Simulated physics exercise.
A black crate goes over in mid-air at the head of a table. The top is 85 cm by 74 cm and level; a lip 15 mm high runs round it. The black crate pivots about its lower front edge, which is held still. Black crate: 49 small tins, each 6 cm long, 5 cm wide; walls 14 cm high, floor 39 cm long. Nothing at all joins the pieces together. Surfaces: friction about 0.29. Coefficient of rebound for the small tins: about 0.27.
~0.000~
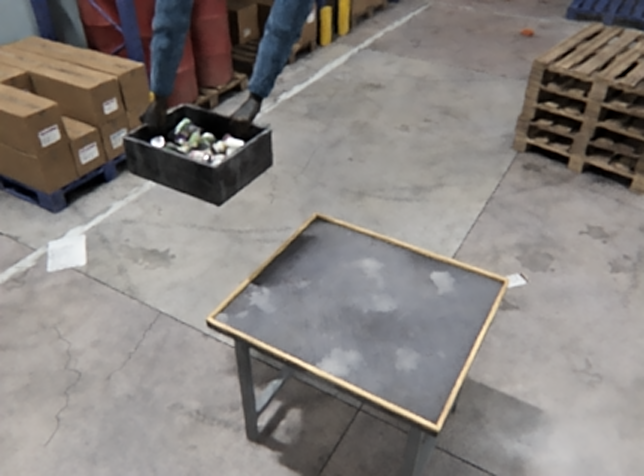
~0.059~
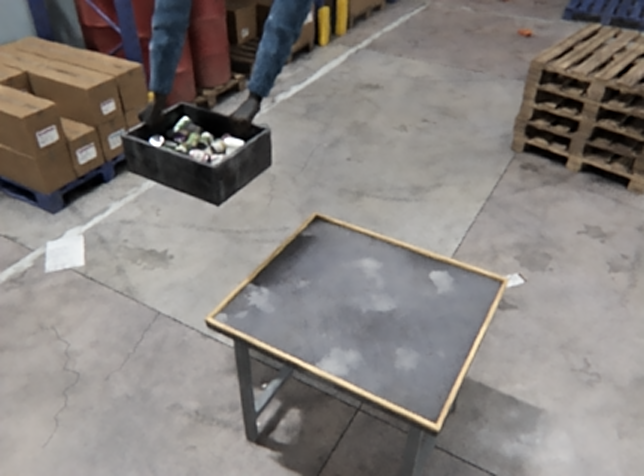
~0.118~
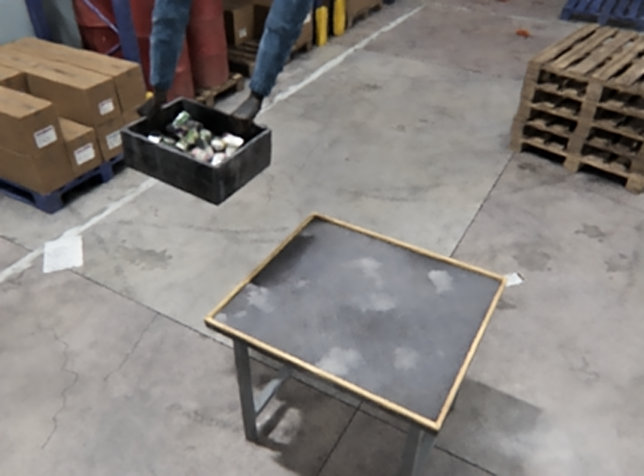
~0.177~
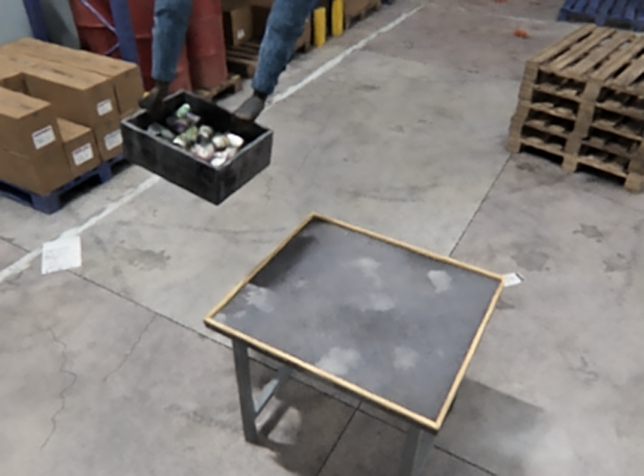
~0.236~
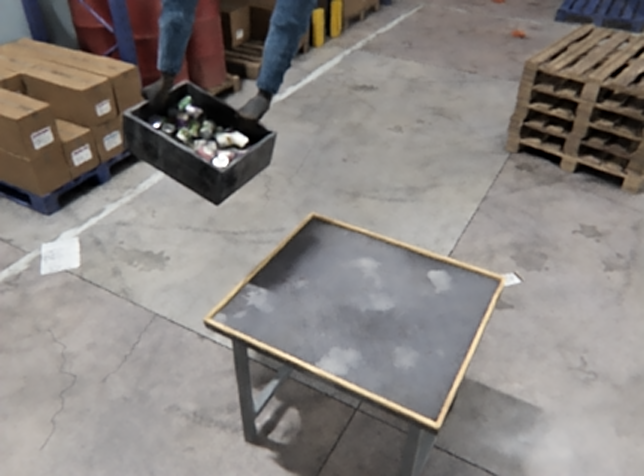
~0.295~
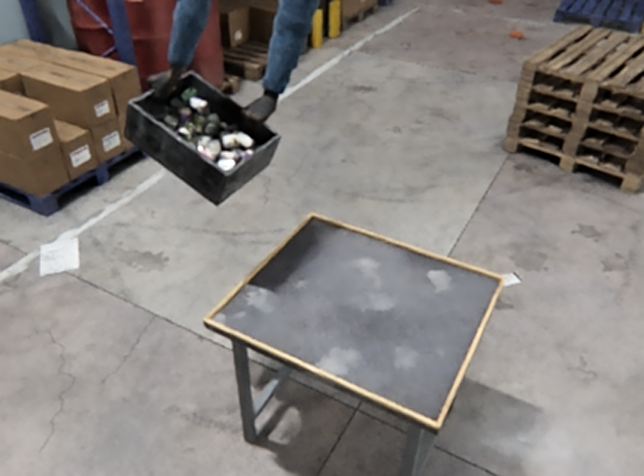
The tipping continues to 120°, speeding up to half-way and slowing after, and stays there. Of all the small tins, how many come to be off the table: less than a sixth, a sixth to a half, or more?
I reckon short of one sixth of the small tins wind up off the table.
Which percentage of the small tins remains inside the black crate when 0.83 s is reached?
Around 80 in a hundred is still inside.
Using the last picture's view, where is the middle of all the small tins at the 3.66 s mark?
Centre: Approx. (373, 298).
After 0.83 s, tilt 106°; 40 still in the black crate and 9 in the air.
After 1.50 s, tilt 120°; 48 on the table top and 1 over the table's other edges.
After 2.45 s, tilt 120°; 48 on the table top and 1 over the table's other edges.
Outcome (at 3.66 s), 48 on the table top and 1 over the table's other edges. Asked share, 1 of 49, 2 per cent.
